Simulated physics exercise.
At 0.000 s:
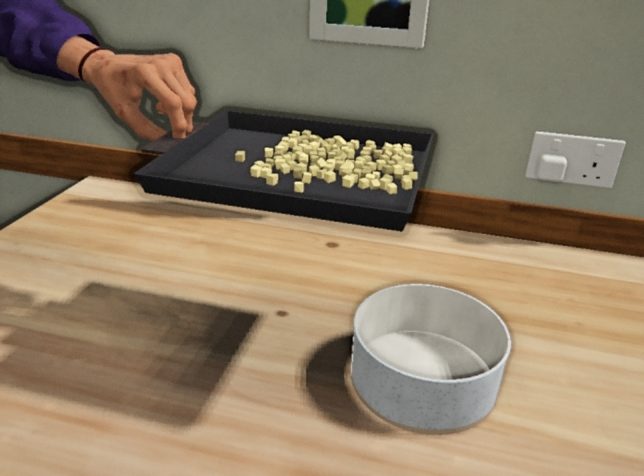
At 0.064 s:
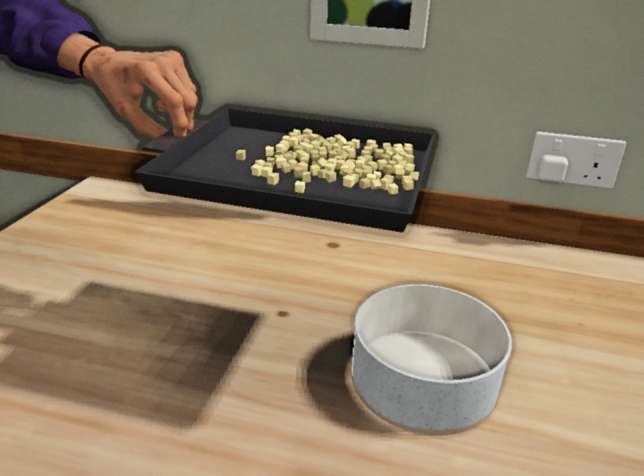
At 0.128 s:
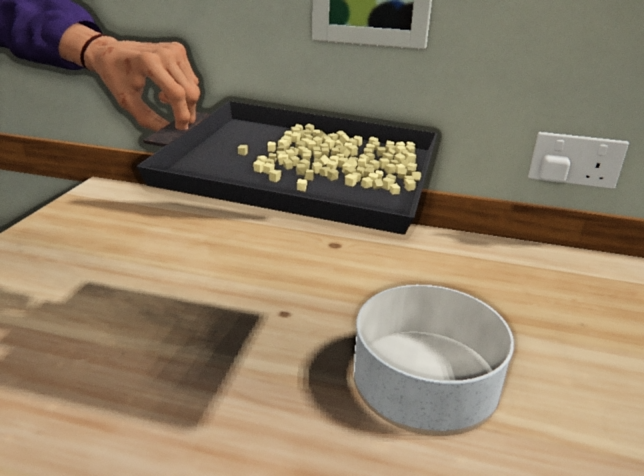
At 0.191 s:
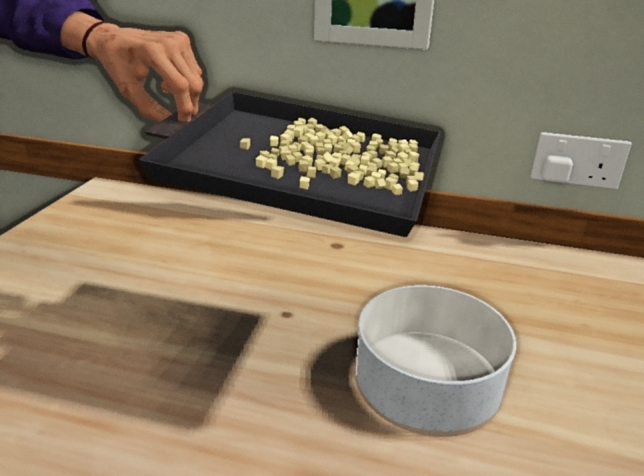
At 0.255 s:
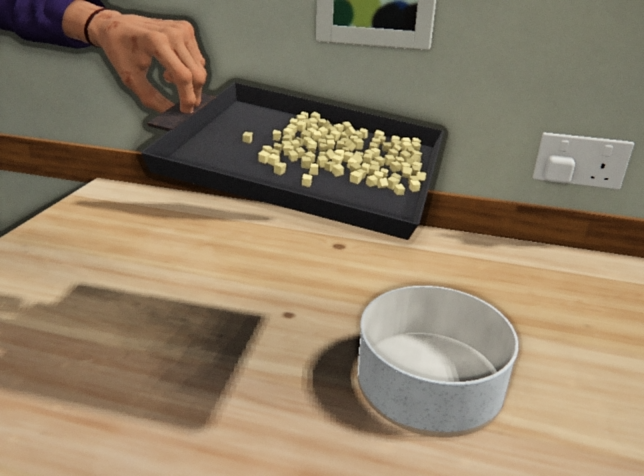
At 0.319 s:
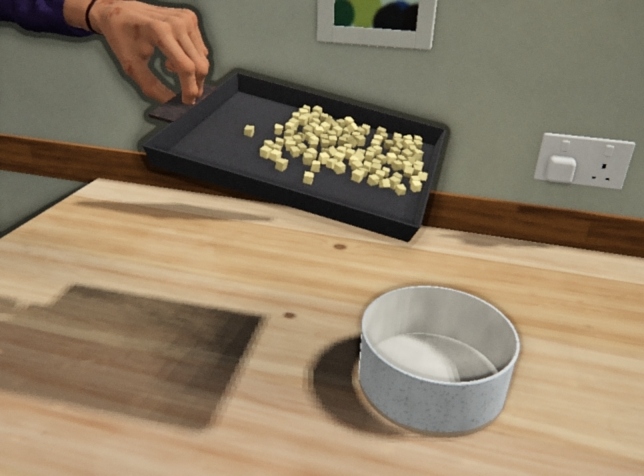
A hand in a purple sleeve held a dark tray of small pale cubes behind a round grey pot on a wooden worktop, then slowly raised the tray's left end, tilting it slightly rightward.
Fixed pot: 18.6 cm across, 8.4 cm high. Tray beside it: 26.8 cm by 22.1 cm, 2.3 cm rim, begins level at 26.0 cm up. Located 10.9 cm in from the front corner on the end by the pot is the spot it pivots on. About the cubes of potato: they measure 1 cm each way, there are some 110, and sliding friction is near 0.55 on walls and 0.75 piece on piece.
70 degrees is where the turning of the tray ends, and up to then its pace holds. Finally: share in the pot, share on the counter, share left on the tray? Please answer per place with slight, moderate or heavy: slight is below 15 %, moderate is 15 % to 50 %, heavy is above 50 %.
Per place: Pot slight, counter slight, tray heavy.
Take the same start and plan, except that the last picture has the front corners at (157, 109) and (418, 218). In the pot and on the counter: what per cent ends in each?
Pot: 10, counter: 5.
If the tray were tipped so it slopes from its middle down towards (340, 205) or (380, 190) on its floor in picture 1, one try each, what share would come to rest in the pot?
Near 0 and 0 percent, in that order.
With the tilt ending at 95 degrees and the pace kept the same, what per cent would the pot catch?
I'd say close to 60 percent.
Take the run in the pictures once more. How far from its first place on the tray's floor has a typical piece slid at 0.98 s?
Around 4 centimetres.
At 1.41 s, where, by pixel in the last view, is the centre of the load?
Estimated centre of load: Around (408, 189).
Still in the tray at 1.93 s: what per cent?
It's roughly 90 percent.
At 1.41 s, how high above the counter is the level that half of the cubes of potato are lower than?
Roughly 28 cm above the counter.
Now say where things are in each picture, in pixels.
Tray tilt 0 degrees, front corners at (143, 172) and (405, 209); middle of the pieces at (337, 161); pot at (431, 327), in the first frame.
Tray tilt 1 degrees, front corners at (144, 170) and (406, 210); middle of the pieces at (338, 160), in the second frame.
Tray tilt 3 degrees, front corners at (145, 165) and (408, 213); middle of the pieces at (340, 158), in the third frame.
Tray tilt 6 degrees, front corners at (148, 158) and (411, 216), lowest corner right front; middle of the pieces at (343, 155), in the fourth frame.
Tray tilt 8 degrees, front corners at (150, 151) and (413, 219), lowest corner right front; middle of the pieces at (345, 151), in the fifth frame.
Tray tilt 11 degrees, front corners at (151, 144) and (414, 222), lowest corner right front; middle of the pieces at (347, 148); pot at (439, 329). Its pace works out near 40 degrees a second, in the sixth frame.
After 0.98 s, tilt 39 degrees; the tray holds 100 %, the pot 0 %.
After 1.41 s, tilt 57 degrees; the tray holds 95 %, the pot 0 %.
Then, at 1.93 s, tilt 70 degrees; the tray holds 90 %, the pot 5 %.
At rest (2.9 s), pot 5 %, counter 5 %, tray 90 %.
